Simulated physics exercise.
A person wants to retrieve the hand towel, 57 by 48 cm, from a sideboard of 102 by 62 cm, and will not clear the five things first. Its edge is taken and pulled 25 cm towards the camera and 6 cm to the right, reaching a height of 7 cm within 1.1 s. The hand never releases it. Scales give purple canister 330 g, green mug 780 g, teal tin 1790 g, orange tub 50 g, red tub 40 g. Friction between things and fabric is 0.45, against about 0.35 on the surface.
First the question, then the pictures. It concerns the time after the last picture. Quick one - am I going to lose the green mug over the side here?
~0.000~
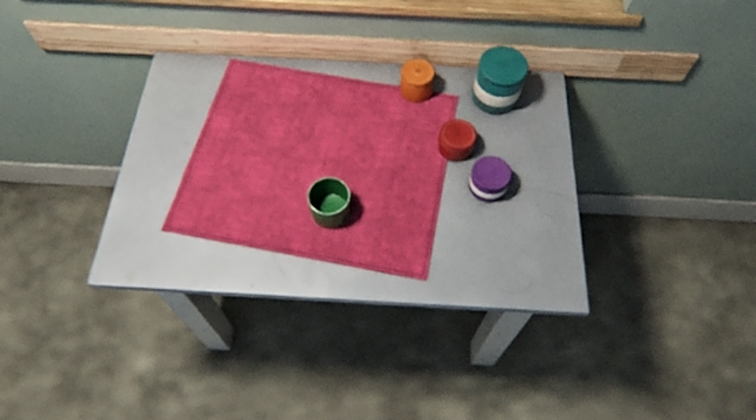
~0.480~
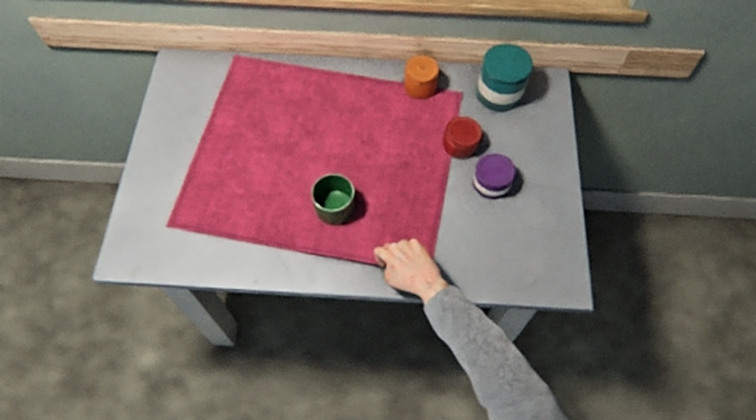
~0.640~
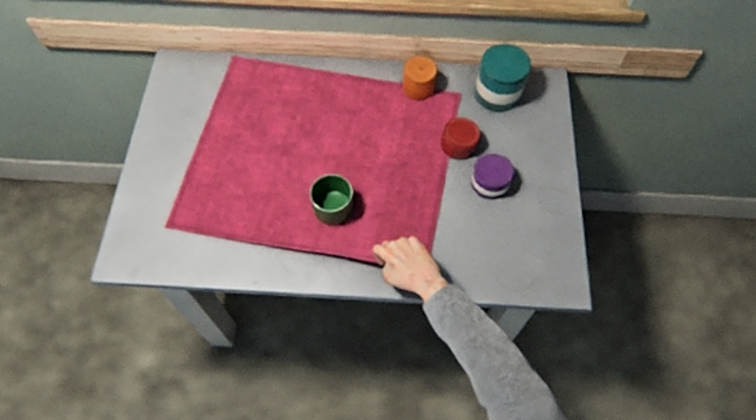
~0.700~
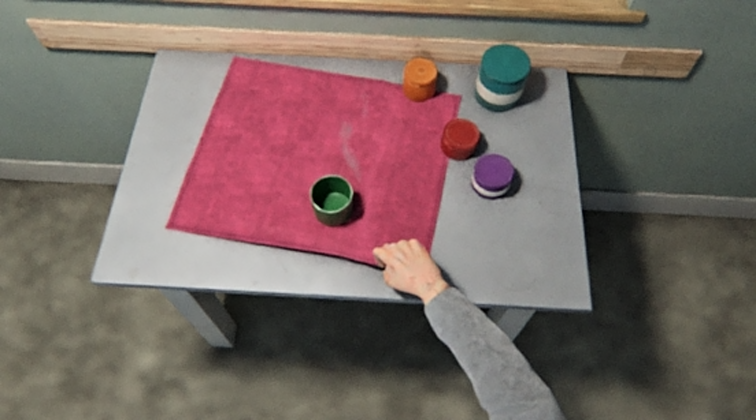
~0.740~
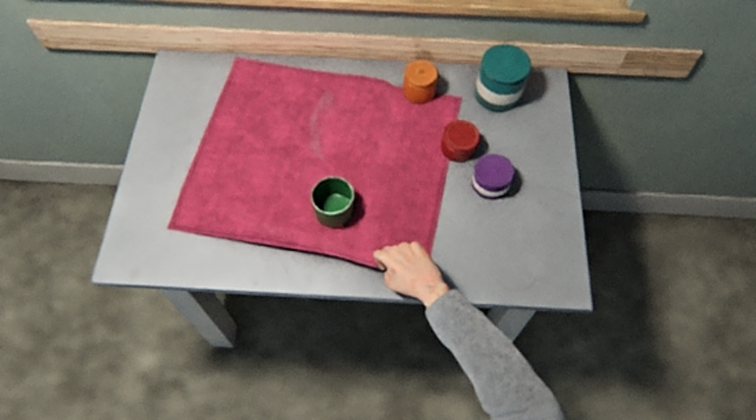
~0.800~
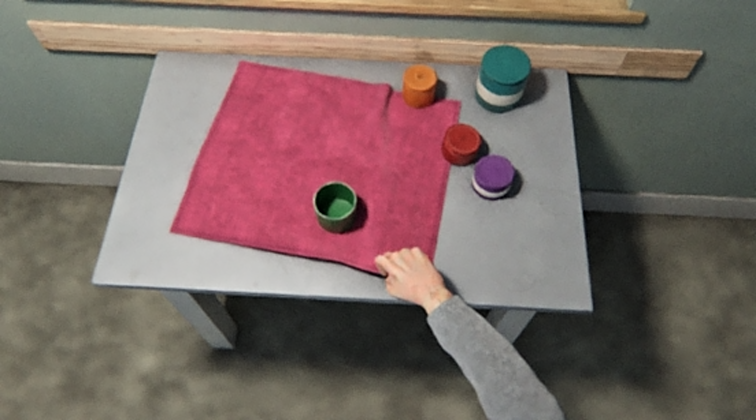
It ends up off the surface.
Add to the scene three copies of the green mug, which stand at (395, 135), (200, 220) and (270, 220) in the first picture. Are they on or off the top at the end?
Still on top, off the top, off the top.
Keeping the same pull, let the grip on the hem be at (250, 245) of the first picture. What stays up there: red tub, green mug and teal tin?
Red tub is left on top, green mug is lost, teal tin is left on top.
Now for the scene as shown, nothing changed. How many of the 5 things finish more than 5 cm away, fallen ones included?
Counting them up, I get 3.
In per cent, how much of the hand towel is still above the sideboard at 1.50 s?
I'd estimate close to 55 per cent.
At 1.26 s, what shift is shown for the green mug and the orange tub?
Green mug 20 cm, orange tub 15 cm.
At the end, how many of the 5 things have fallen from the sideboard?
That works out to 1 of them.
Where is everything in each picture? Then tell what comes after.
The first frame shows green mug (329, 195); hand towel corners (162, 230) (231, 59) (458, 96) (426, 280).
The second frame shows hand towel corners (166, 226) (235, 55); grip (385, 265).
The third frame shows hand towel corners (165, 227) (233, 56); grip (384, 264).
The fourth frame shows hand towel corners (166, 228) (234, 57); grip (384, 266).
The fifth frame shows orange tub (421, 72); hand towel corners (167, 229) (236, 57); grip (385, 269).
The sixth frame shows green mug (335, 200); hand towel corners (169, 232) (241, 61) (461, 102); grip (386, 274).
By 1.0 s, 95 % of the hand towel is still over the top; green mug 10 cm off its start, orange tub 9 cm off its start, red tub 6 cm off its start.
By 1.3 s, 85 % of the hand towel is still over the top; green mug 20 cm off its start, orange tub 15 cm off its start, red tub 12 cm off its start.
By 1.5 s, 55 % of the hand towel is still over the top; green mug over the edge, red tub 19 cm off its start at (464, 209), orange tub 18 cm off its start at (425, 136).
By 1.7 s, 30 % of the hand towel is still over the top; green mug over the edge, red tub 20 cm off its start, orange tub 18 cm off its start.
By 3.3 s, 30 % of the hand towel is still over the top; green mug over the edge, red tub 20 cm off its start at (467, 214), orange tub 18 cm off its start at (425, 136).
